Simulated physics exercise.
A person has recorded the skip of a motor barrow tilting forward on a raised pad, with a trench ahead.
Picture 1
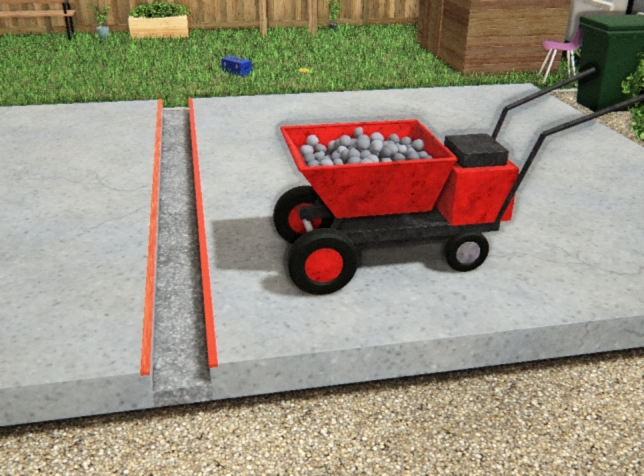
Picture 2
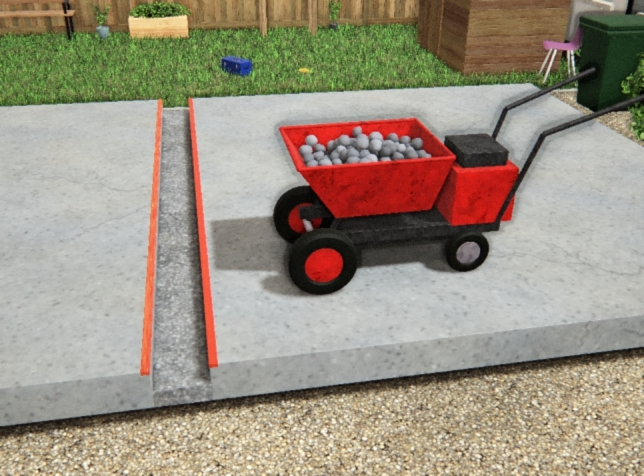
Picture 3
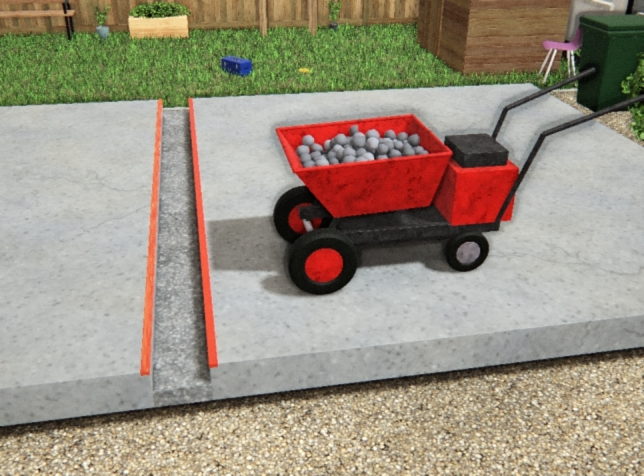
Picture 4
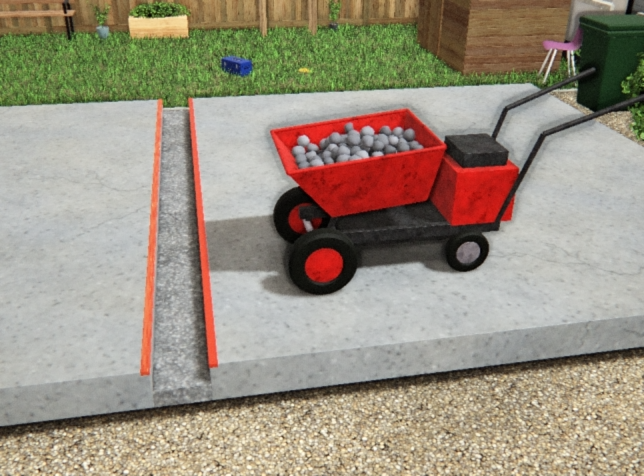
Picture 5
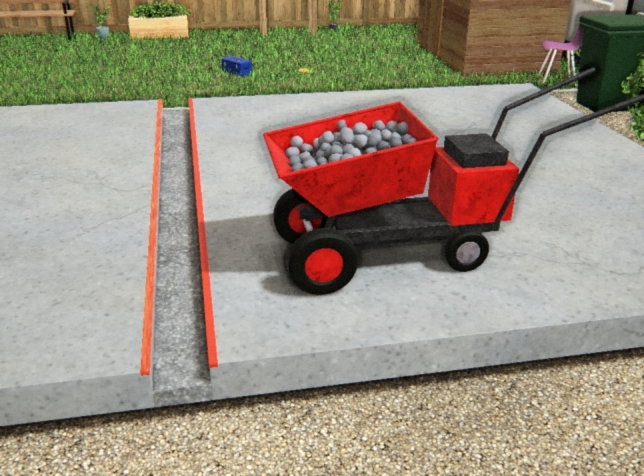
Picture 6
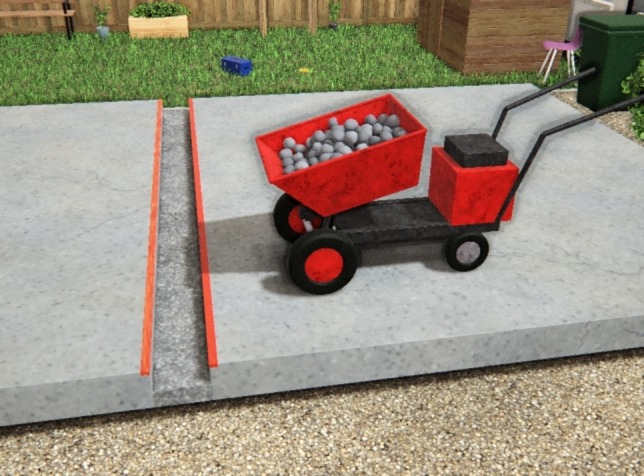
To begin with, a red motor barrow loaded with round grey cobbles stands on a raised concrete pad, its skip level, to the right of a narrow trench edged in orange. The skip then tilts forward to the left, barely at first, then clearly, its rear rising while the wheels stay still.
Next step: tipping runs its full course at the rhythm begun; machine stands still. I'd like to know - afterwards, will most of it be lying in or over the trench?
Yes, most of it will.
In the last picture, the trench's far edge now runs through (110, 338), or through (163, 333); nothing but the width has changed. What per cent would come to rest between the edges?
You'd get 90 % in the first case and 50 % in the second.
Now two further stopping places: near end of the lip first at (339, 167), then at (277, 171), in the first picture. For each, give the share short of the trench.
40 % and 0 %, in that order.
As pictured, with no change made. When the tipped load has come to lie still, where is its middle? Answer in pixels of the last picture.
Resting centre, last picture - approx. (178, 279).
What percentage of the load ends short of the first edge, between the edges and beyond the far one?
Short: 10; between: 75; beyond: 15 per cent.
Just after the last frame, skip tipped steeply; every one in the skip.
A moment on, skip tipped right over; the larger part in the skip; just a few short of the trench; about a tenth in or heaped over the trench; just a few falling.
Further on, skip tipped right over; about a tenth in the skip; about a tenth short of the trench; roughly two thirds in or heaped over the trench; about a tenth beyond it.
When it is over, skip tipped right over; just a few in the skip; about a tenth short of the trench; the larger part in or heaped over the trench; about a tenth beyond it.
